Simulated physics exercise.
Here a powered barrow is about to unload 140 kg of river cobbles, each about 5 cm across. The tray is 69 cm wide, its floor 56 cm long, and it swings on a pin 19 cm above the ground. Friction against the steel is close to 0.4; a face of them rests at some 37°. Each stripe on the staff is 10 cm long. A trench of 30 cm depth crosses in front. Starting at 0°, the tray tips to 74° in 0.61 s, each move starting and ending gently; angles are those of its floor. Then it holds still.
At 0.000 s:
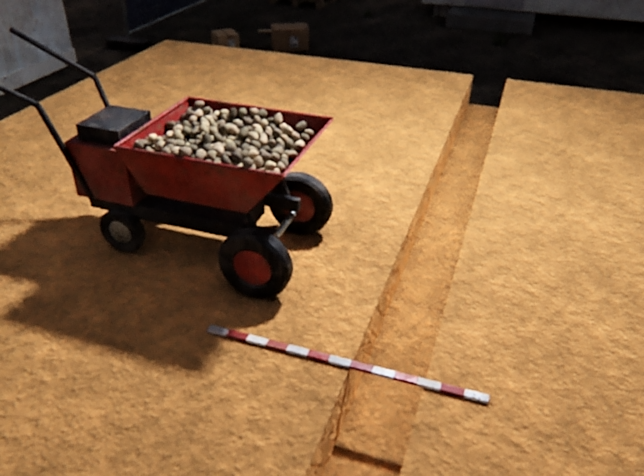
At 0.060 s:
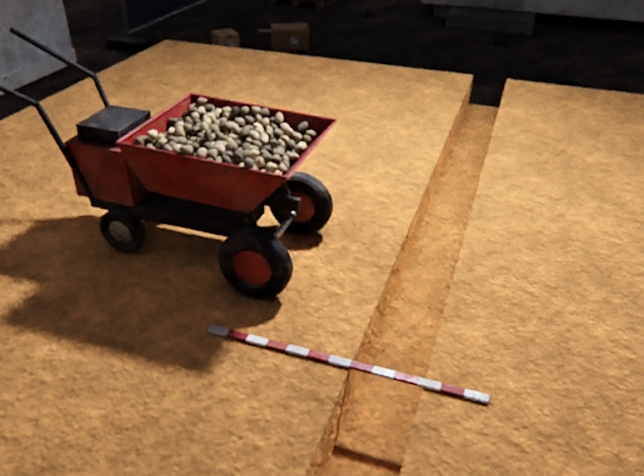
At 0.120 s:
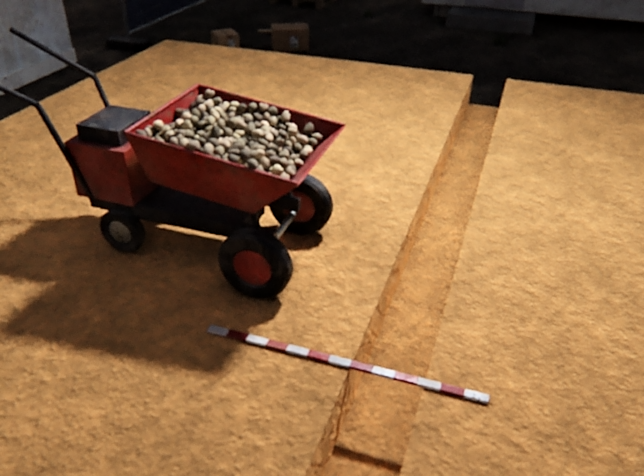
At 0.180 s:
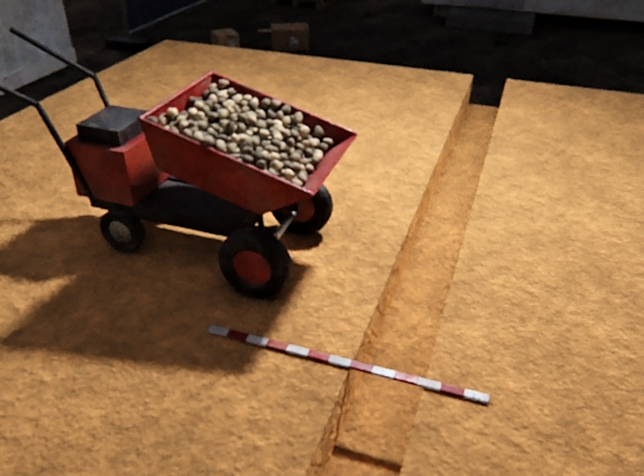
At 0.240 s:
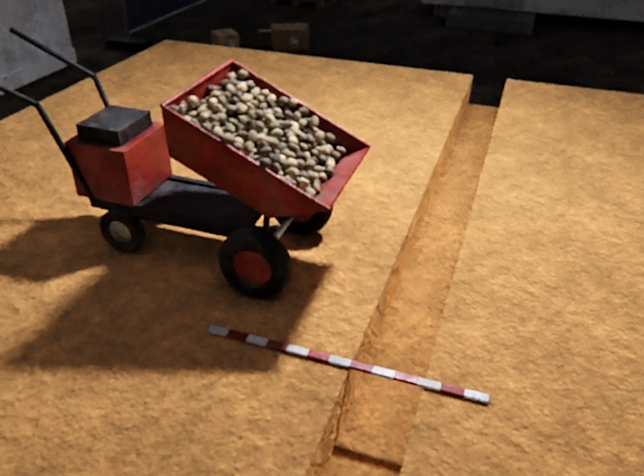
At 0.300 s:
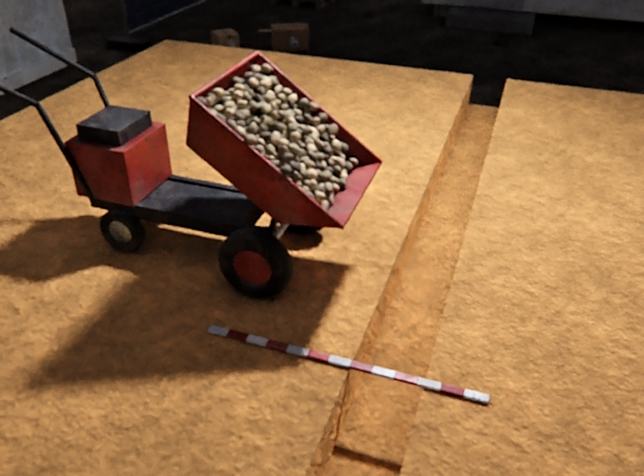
On sandy ground beside a narrow trench, a red powered barrow steadily tilting its tray of rounded stones toward the right.
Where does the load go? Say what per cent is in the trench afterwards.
About 74 per cent.
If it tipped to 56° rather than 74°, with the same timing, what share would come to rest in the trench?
It would be near 55 per cent.
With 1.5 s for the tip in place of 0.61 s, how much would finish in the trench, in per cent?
It would be near 95 per cent.
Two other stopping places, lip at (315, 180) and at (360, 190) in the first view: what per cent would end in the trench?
About 40 and 10 per cent.
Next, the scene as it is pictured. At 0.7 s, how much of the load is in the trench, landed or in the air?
About 45 per cent by then.
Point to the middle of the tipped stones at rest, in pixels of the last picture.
Their middle is at about (426, 320).
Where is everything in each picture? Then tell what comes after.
The first frame shows lip at (283, 176), floor tilted 0°, highest stones at (220, 116).
The second frame shows lip at (287, 178), floor tilted 2°, highest stones at (222, 113); the stones move at 0.5 m/s on average.
In the third frame, the tray is at 7°, its lip at (298, 185); the top of the load is at (209, 108); the stones move at 1.0 m/s on average.
In the fourth frame, the tray is at 16°, its lip at (313, 195); the top of the load is at (213, 95); the stones move at 1.4 m/s on average.
In the fifth frame, the tray is at 25°, its lip at (329, 210); the top of the load is at (226, 86); the stones move at 1.6 m/s on average.
The sixth frame shows lip at (343, 228), floor tilted 36°, highest stones at (249, 79); the stones move at 1.7 m/s on average.
After 0.5 s the floor is at 63°; 100 % in the tray; the foremost stones are at (370, 227).
After 0.7 s the floor is at 74°; 55 % in the tray, 43 % in the trench, 1 % past the trench; the foremost stones are at (452, 298).
After 1.1 s the floor is at 74°; 5 % in the tray, 69 % in the trench, 26 % past the trench; the foremost stones are past the picture's edge.
After 3.0 s the floor is at 74°; 0 % in the tray, 74 % in the trench, 26 % past the trench; the foremost stones are past the picture's edge.
